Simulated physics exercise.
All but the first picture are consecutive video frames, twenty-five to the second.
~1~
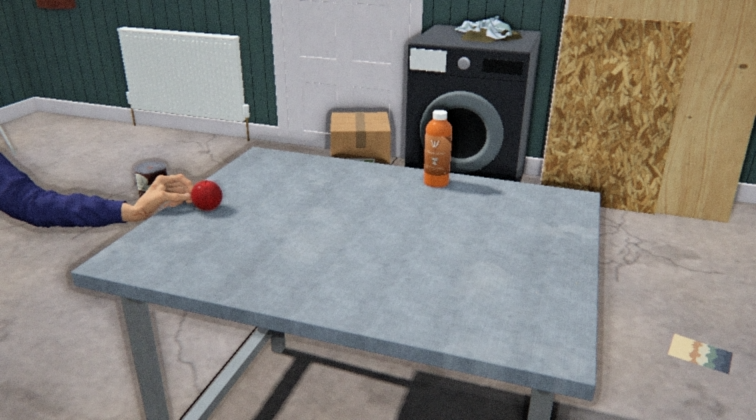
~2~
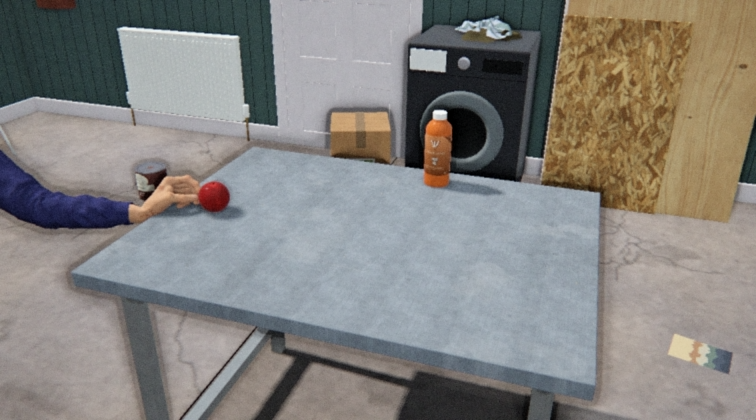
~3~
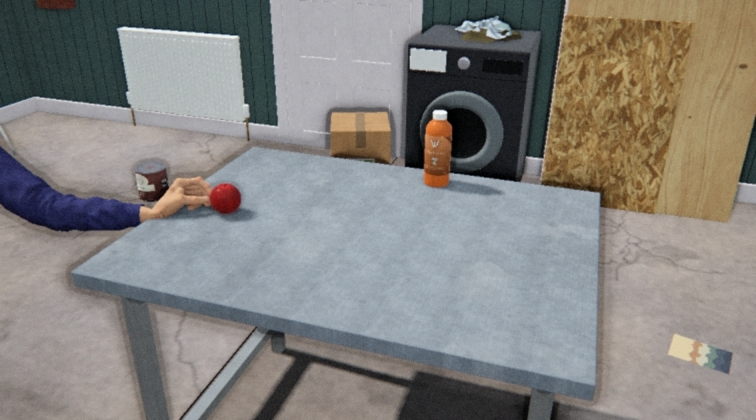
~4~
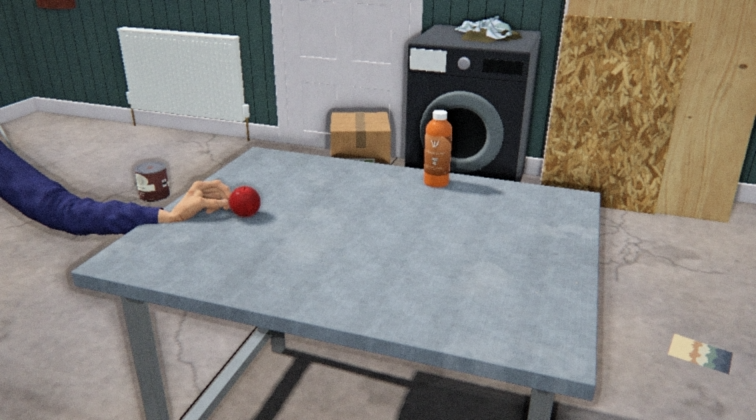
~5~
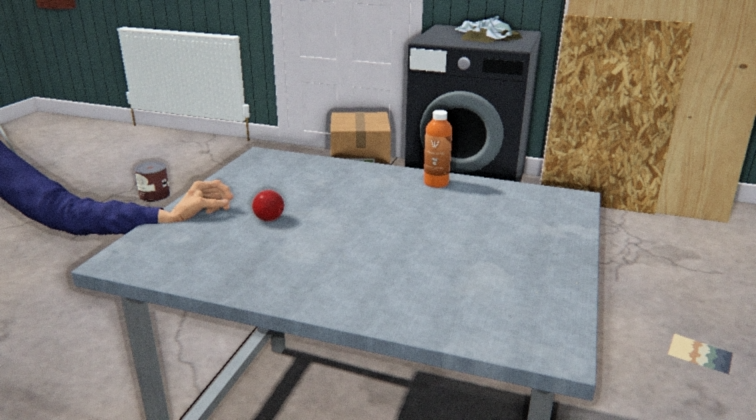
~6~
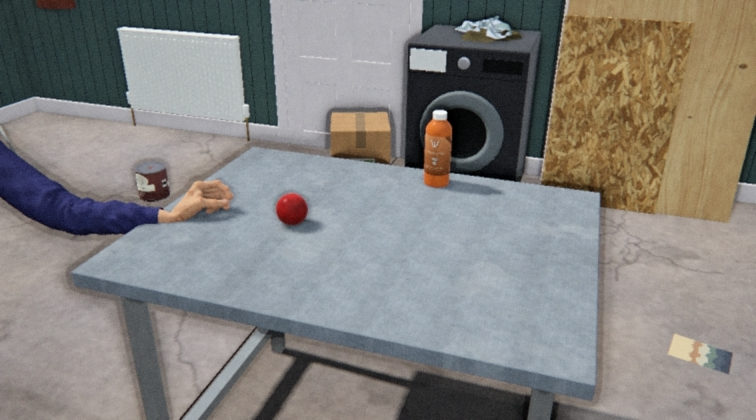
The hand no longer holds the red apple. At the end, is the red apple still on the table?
No.
Then, 0.20 s later than the last frame, red apple moved well along near (416, 229).
Then, 0.50 s later than the last frame, red apple now off the table.
Then, 0.90 s later than the last frame, things are still on the move.
When it is over, off the table, red apple.
